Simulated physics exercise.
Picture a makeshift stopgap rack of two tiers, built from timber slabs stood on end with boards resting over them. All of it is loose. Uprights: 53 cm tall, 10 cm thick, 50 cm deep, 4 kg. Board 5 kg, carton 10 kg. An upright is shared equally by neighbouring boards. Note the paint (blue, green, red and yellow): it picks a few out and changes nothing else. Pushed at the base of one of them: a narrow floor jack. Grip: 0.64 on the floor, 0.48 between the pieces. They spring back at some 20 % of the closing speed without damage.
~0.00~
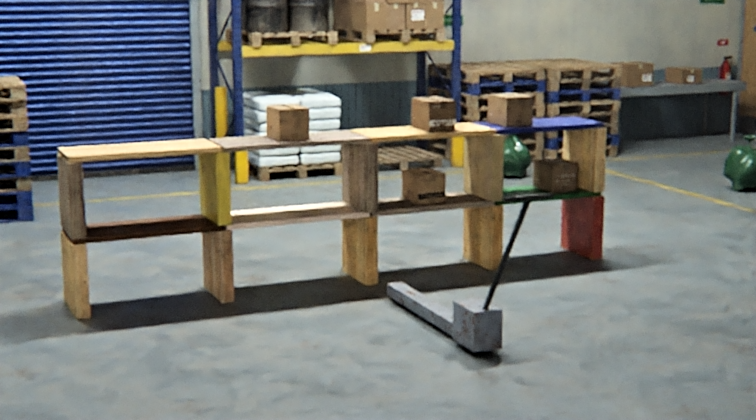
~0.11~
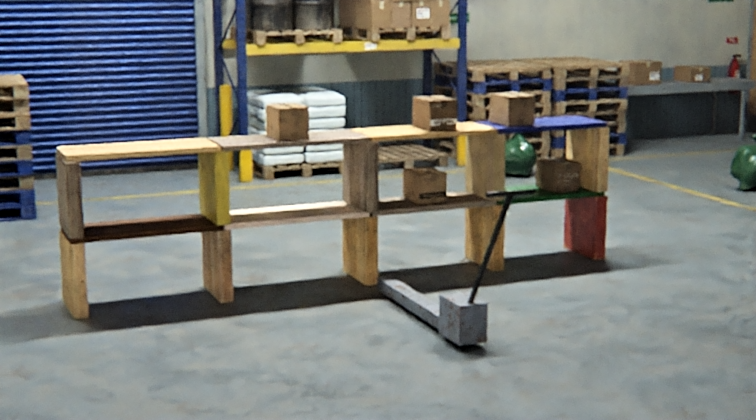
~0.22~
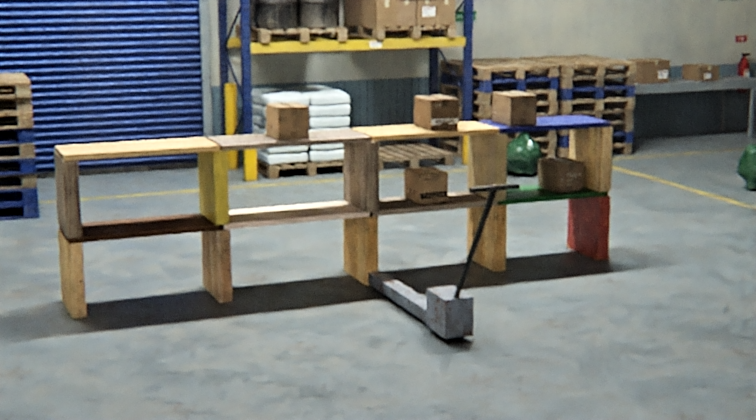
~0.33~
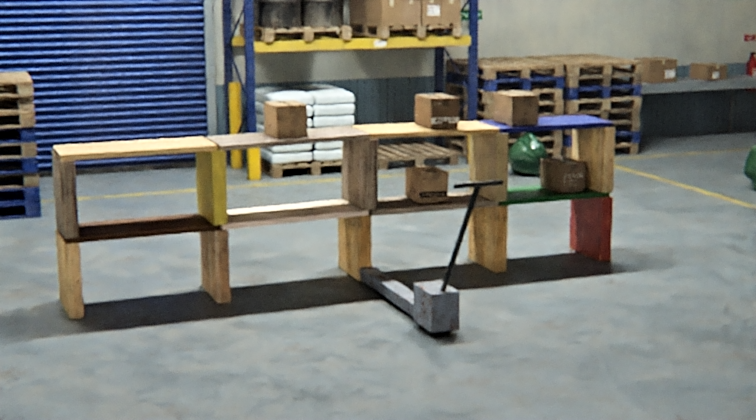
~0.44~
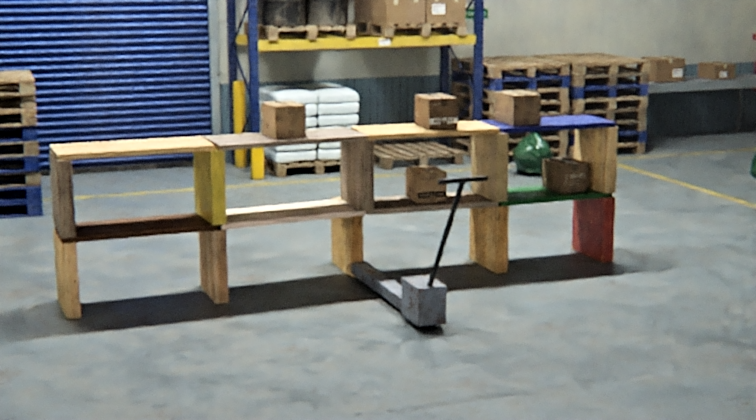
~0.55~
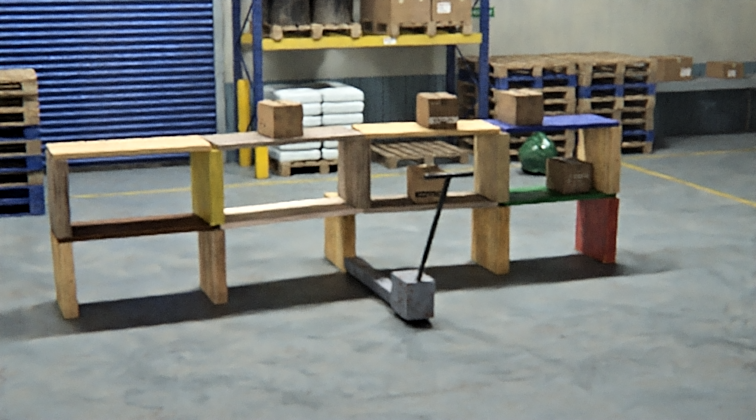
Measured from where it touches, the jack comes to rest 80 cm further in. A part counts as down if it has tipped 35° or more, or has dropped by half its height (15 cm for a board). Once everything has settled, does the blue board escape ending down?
No, it ends down.
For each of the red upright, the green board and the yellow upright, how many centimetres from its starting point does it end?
From start to finish: Red 0, green 0, yellow 100 centimetres.
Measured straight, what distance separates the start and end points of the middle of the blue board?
Net straight-line distance: Approx. 85 cm.
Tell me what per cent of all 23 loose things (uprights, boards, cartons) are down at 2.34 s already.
At that instant, 80 percent.
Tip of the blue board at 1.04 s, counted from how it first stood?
About 0°.
Around 0.76 s, 1 of the 23 pieces down; blue board displaced 38 mm; yellow upright tipped 5°.
Around 1.04 s, 9 of the 23 pieces down; blue board displaced 7 cm; yellow upright tipped 34°.
Around 1.44 s, 16 of the 23 pieces down; blue board tipped 10°, 13 cm lower; yellow upright on its side.
Around 2.34 s, 18 of the 23 pieces down; blue board tipped 52°, 51 cm lower; yellow upright on its side.
Finally (4.0 s), 18 of the 23 pieces down; blue board tipped 50°, 63 cm lower; yellow upright on its side; red upright unmoved. Seen by the last camera, middles, blue board near (614, 197), yellow upright near (121, 288).
